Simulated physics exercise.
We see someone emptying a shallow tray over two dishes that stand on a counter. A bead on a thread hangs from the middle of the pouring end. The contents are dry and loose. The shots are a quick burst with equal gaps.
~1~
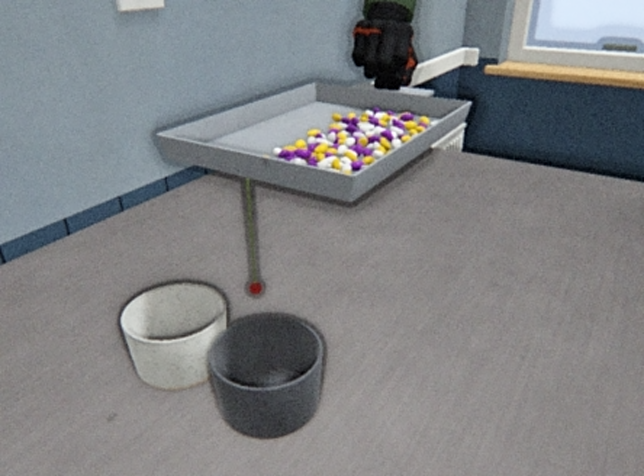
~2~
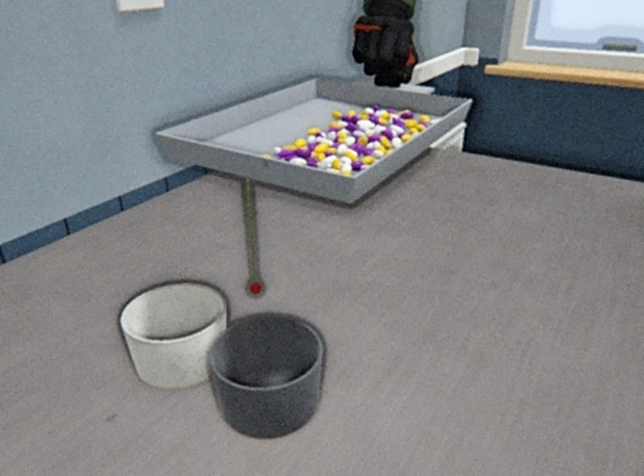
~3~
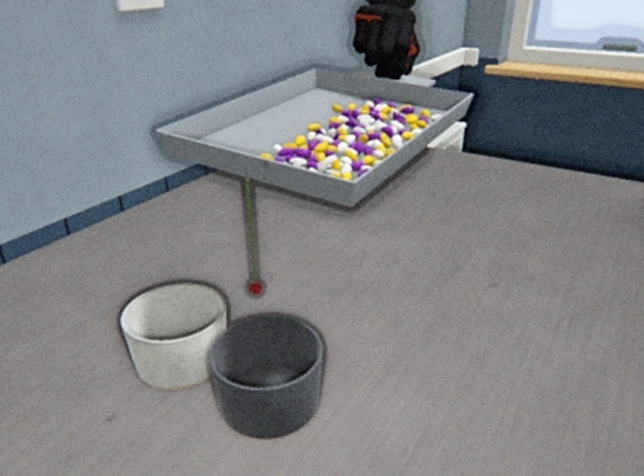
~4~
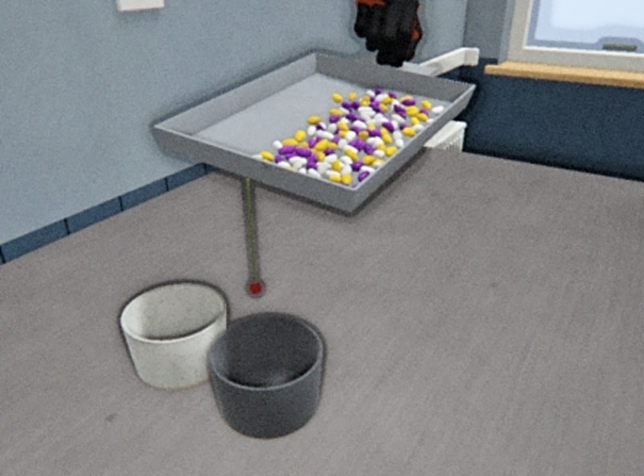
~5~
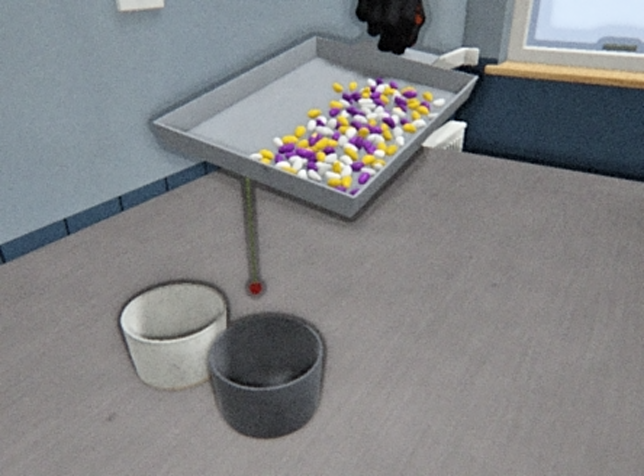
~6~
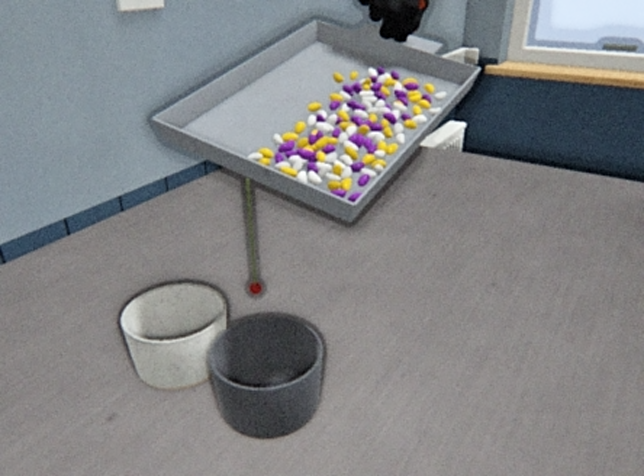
The video shows a black-gloved hand rising as a grey tray of purple, yellow and white bean-shaped pieces gradually tilts, its front right corner dipping, while a pale dish, a dark dish and a hanging red bead stay still below.
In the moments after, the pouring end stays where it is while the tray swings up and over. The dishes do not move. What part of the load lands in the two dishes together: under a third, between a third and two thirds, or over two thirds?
Caught overall: Less than a third.
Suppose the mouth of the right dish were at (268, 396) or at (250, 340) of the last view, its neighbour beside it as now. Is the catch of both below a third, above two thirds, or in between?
In turn: Less than a third; under a third.
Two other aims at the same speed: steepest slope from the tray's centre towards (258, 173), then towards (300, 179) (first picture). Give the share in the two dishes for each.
In turn 70 and 50 in a hundred.
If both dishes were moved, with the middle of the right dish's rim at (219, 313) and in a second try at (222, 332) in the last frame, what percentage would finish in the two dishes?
In turn 0 and 0 in a hundred.
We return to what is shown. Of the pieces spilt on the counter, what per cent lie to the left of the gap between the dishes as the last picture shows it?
Some 0 per cent.
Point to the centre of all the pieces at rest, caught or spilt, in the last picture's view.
Near (350, 387).
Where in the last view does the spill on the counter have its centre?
Near (359, 386).
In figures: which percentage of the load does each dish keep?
Left dish: 0 %, right dish: 10 %.
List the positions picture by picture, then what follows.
Corners of the pouring end (165, 133) and (351, 172), level; middle of the load (346, 144), jelly beans; left dish (140, 359); right dish (233, 406); bead on its thread (256, 288), in the first picture.
Corners of the pouring end (165, 132) and (352, 174), level; middle of the load (346, 143), in the second picture.
Corners of the pouring end (164, 130) and (352, 178), tipped barely, lowest at the right corner; middle of the load (346, 140), in the third picture.
Corners of the pouring end (163, 125) and (352, 185), tipped a little, lowest at the right corner; middle of the load (347, 136), in the fourth picture.
Corners of the pouring end (162, 121) and (352, 192), tipped a little, lowest at the right corner; middle of the load (347, 132), in the fifth picture.
Corners of the pouring end (161, 118) and (352, 198), tipped clearly, lowest at the right corner; middle of the load (347, 128); left dish (140, 359); right dish (233, 406), in the sixth picture.
Just after the last frame, tray tipped steeply; every one on the tray.
A moment on, tray tipped right over; almost all on the tray; about a tenth outside both.
Further on, tray tipped past a quarter turn; about a tenth in the right dish; the larger part outside both.
When it is over, tray tipped past a quarter turn; about a tenth in the right dish; not one in the left dish; the larger part outside both.
